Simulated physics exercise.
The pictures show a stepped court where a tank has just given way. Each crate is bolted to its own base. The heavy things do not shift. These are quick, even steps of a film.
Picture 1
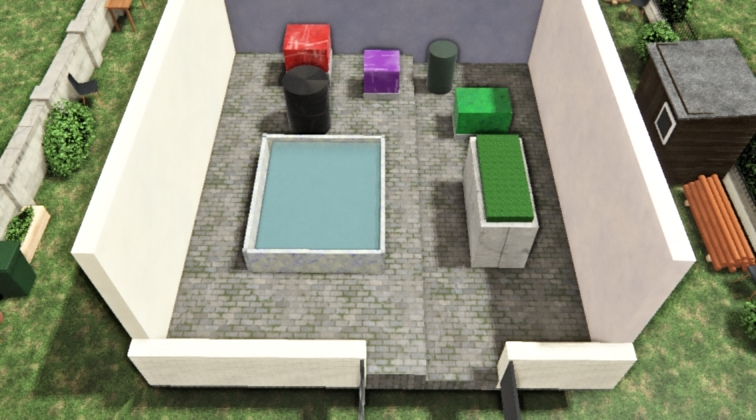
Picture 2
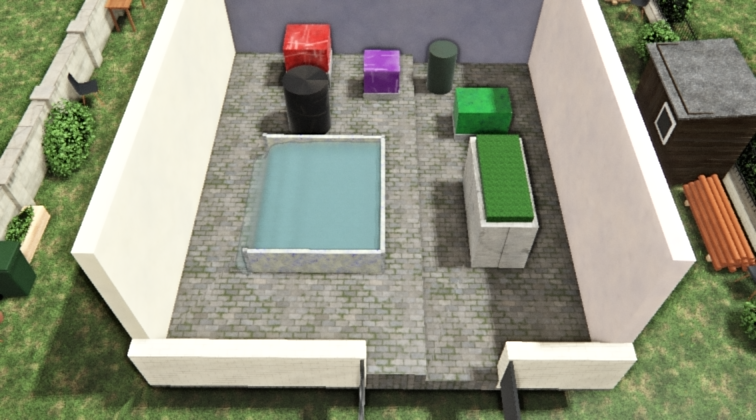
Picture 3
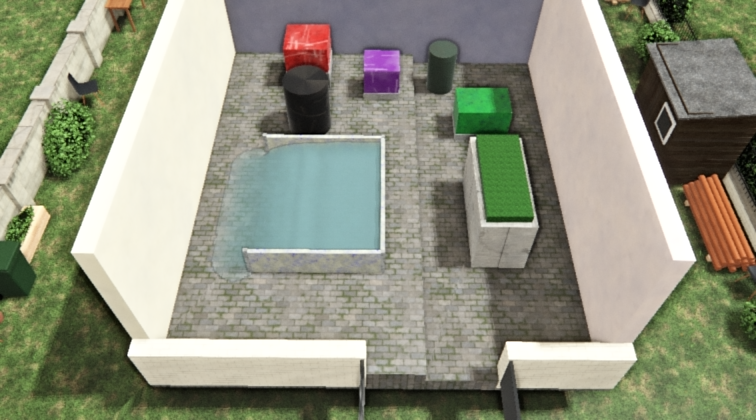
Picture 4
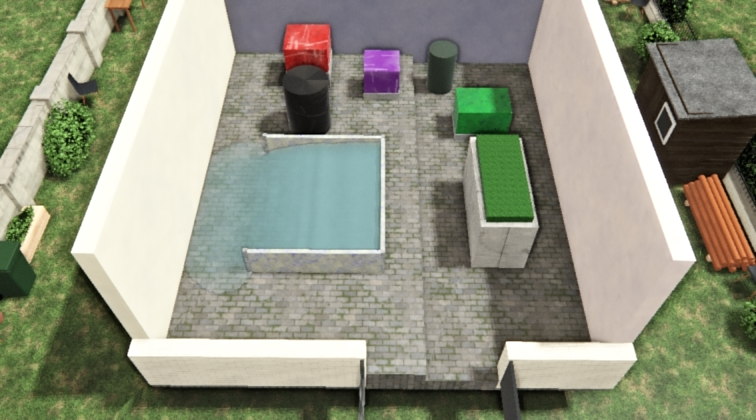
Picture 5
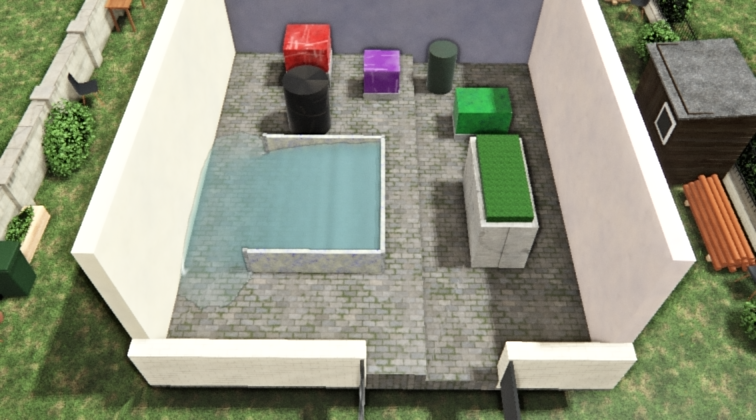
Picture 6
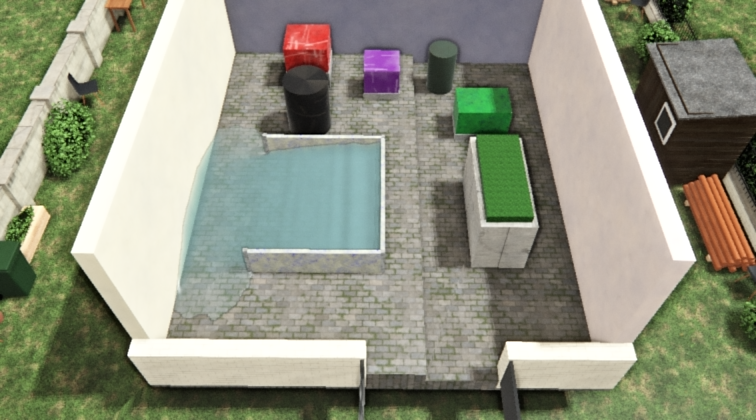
A walled, stepped court of grey paving is seen from high above, with grass outside. A pale tank of blue water stands left of centre, with black and dark green barrels and red, purple and green boxes behind, and a green-topped pale block at right. The tank's left side opens and water pours out leftward, fans across the paving, meets the left wall and spreads along it, while the camera stays still.
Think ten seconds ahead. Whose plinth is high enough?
In the end: The green crate keeps dry; the red crate keeps dry; the purple crate keeps dry.
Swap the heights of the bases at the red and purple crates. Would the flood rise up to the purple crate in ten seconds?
In short: The purple one remains dry.
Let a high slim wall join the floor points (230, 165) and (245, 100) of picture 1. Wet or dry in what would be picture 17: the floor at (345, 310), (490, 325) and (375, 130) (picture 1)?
In turn: Not flooded, free of water, dry.
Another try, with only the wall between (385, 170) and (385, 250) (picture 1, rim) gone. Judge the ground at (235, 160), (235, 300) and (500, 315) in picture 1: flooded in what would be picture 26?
As listed: Clear, clear, wet.
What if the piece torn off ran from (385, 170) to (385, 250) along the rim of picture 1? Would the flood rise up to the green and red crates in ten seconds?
My reading: The green crate gets wet, the red crate is safe.
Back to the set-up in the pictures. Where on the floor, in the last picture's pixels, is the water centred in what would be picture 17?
Close to (264, 210).
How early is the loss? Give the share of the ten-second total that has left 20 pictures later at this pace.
Near 0 in a hundred.
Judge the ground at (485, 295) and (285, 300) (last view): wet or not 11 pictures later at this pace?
In turn: Free of water, free of water.
A moment on, water covers 15 % of the floor; the green crate not reached, the red crate not reached, the purple crate not reached.
Next, water covers 25 % of the floor; the green crate not reached, the red crate water round its plinth, the purple crate not reached.
Then, water covers 45 % of the floor; the green crate not reached, the red crate water round its plinth, the purple crate water round its plinth.
Later, water covers 75 % of the floor; the green crate water round its plinth, the red crate water round its plinth, the purple crate water round its plinth.
In the end, water covers 95 % of the floor; the green crate stayed above the water, the red crate stayed above the water, the purple crate stayed above the water.
